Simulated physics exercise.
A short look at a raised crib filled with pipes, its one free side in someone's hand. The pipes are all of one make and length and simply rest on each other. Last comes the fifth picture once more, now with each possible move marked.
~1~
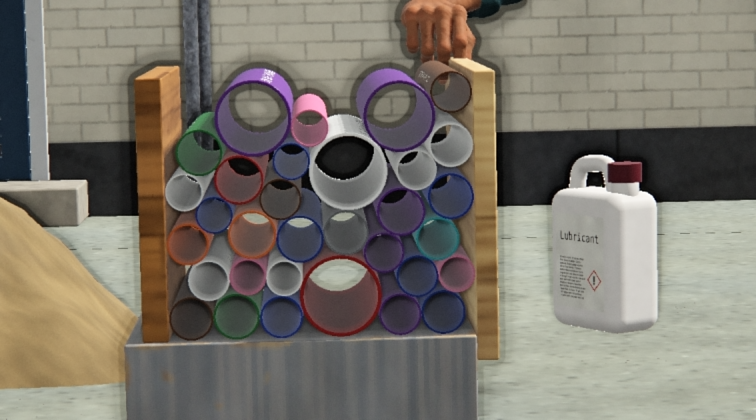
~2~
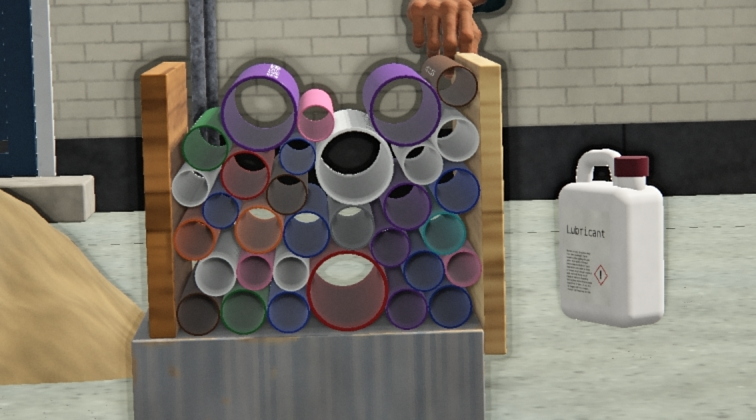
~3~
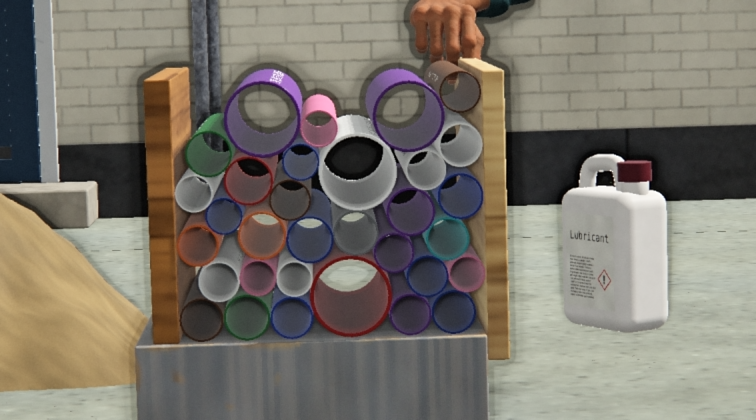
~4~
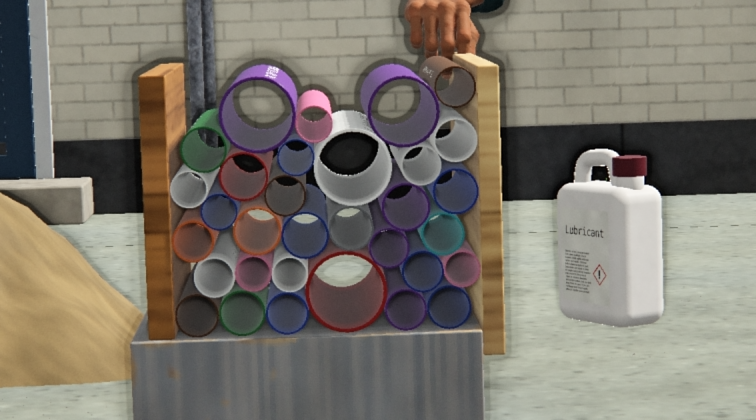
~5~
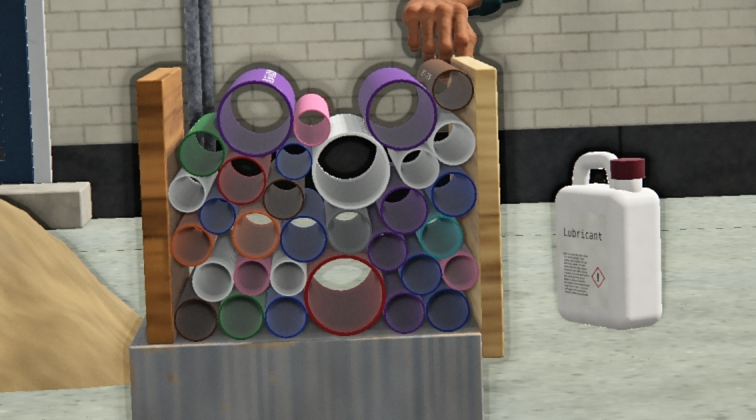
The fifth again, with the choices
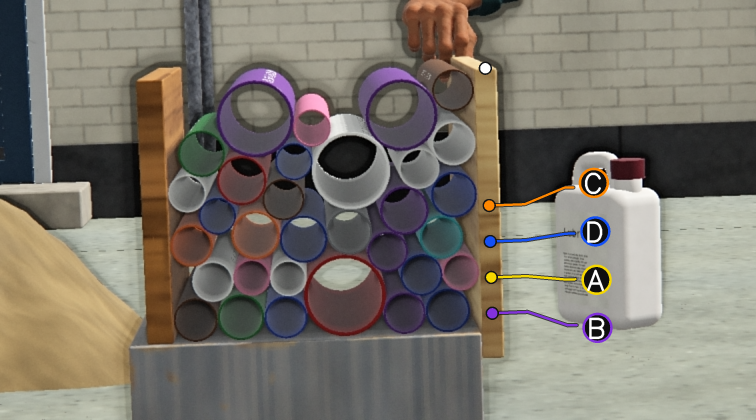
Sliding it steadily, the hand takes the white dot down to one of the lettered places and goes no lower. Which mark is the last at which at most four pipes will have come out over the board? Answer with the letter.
The answer is mark C.
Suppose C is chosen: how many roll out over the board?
With C, two.
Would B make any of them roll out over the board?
At B: Yes.
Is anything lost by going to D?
Yes.
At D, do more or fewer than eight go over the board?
It loses fewer than eight.
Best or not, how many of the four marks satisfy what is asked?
One of them.
On the marked copy, A at (492, 278); B at (493, 314); C at (490, 206); D at (491, 241); the white dot at (486, 68).
Following C. Soon after the start, top of the board (475, 134).
Later, top of the board (477, 205).
In the end, top of the board (477, 205), two out over the board.
As for the rest, A five out over the board; B more than four out over the board; D five out over the board.
